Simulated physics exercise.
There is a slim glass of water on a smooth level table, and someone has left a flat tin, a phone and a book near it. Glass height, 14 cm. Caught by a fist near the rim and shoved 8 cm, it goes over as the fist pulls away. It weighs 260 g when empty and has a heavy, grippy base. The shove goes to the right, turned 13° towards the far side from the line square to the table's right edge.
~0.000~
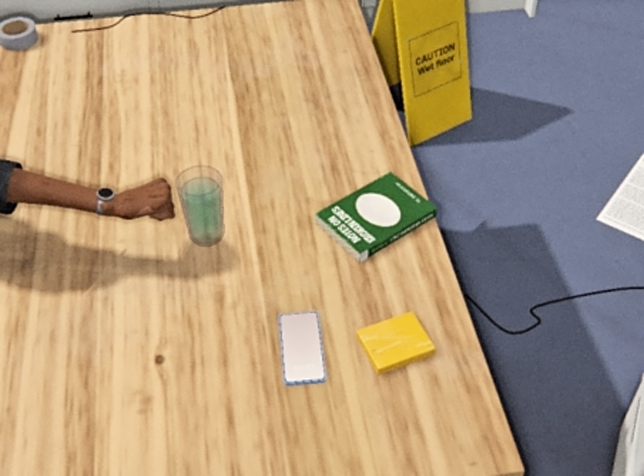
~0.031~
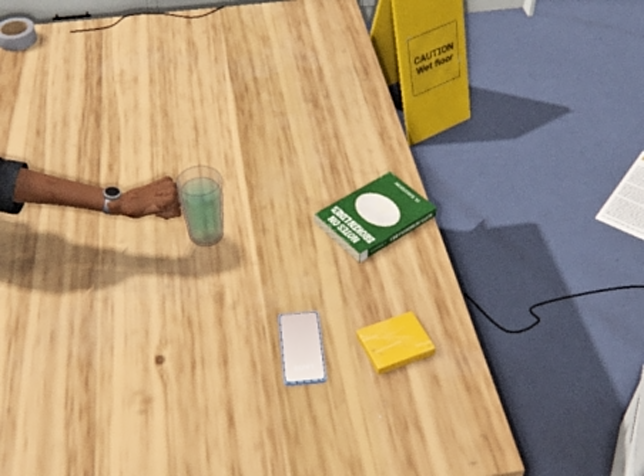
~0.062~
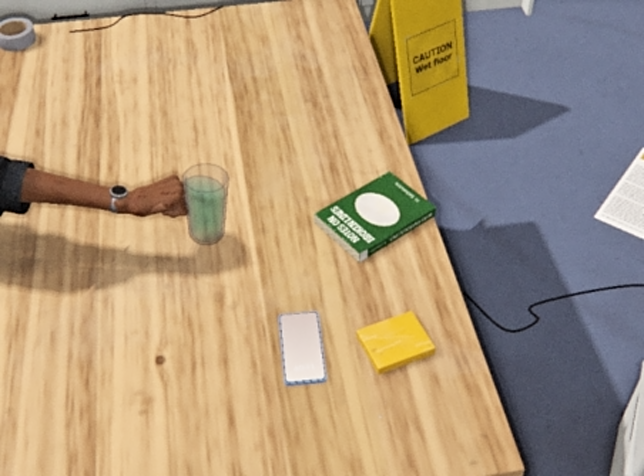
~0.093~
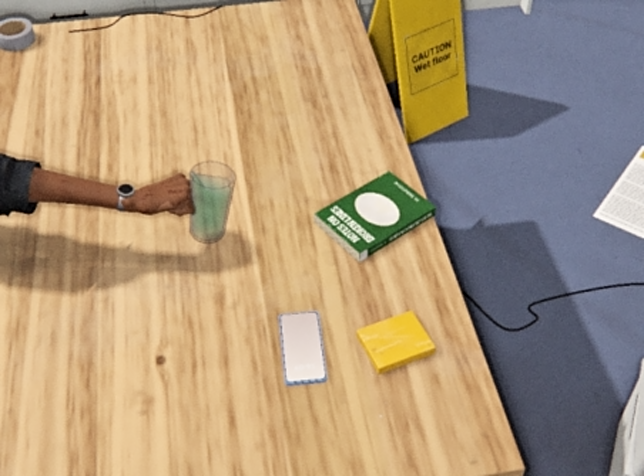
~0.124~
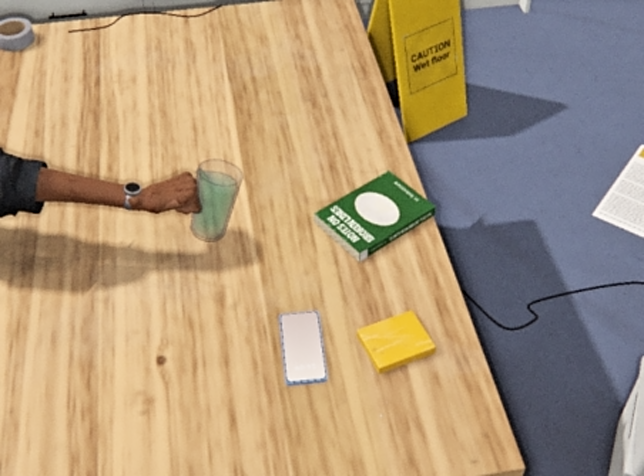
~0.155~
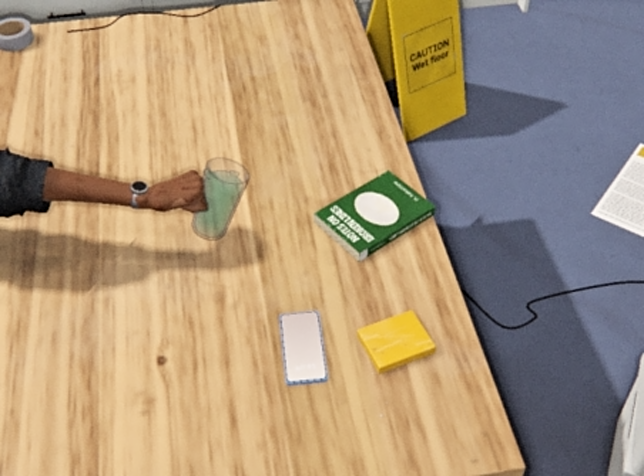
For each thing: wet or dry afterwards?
Note - flat tin is not wetted, phone is not wetted, book is wetted.
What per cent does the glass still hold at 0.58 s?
Share remaining: Around 36 %.
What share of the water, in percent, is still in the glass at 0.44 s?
About 64 %.
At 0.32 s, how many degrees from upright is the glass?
Roughly 66 degrees.
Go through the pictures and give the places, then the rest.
In the first frame, it leans 0°; the fist is at (163, 196); the water meets the walls at (180, 192) and (220, 187); the flat tin is at (396, 339); the phone is at (302, 346); the book is at (376, 211).
In the second frame, it leans 0°; the fist is at (169, 195); the water meets the walls at (180, 192) and (220, 187).
In the third frame, it leans 5°; the fist is at (176, 193); the water meets the walls at (184, 181) and (225, 188).
In the fourth frame, it leans 11°; the fist is at (182, 191); the water meets the walls at (192, 179) and (232, 188); 1 per cent is over the edge.
In the fifth frame, it leans 17°; the fist is at (189, 190); the water meets the walls at (198, 186) and (234, 184); 1 per cent is over the edge.
In the sixth frame, it leans 23°; the fist is at (195, 188); the water meets the walls at (203, 197) and (240, 181); 1 per cent is over the edge.
Then, 0.32 s in, the tilt is 65° and 96 per cent is in the glass, 0 has run off the table; wet so far, nothing.
Then, 0.44 s in, the tilt is 87° and 64 per cent is in the glass, 0 has run off the table; wet so far, book.
Then, 0.58 s in, the tilt is 87° and 36 per cent is in the glass, 0 has run off the table; wet so far, book.
Then, 0.82 s in, the tilt is 87° and 19 per cent is in the glass, 22 has run off the table; wet so far, book.
Finally, 5 per cent is in the glass, 57 has run off the table; wet so far, book.
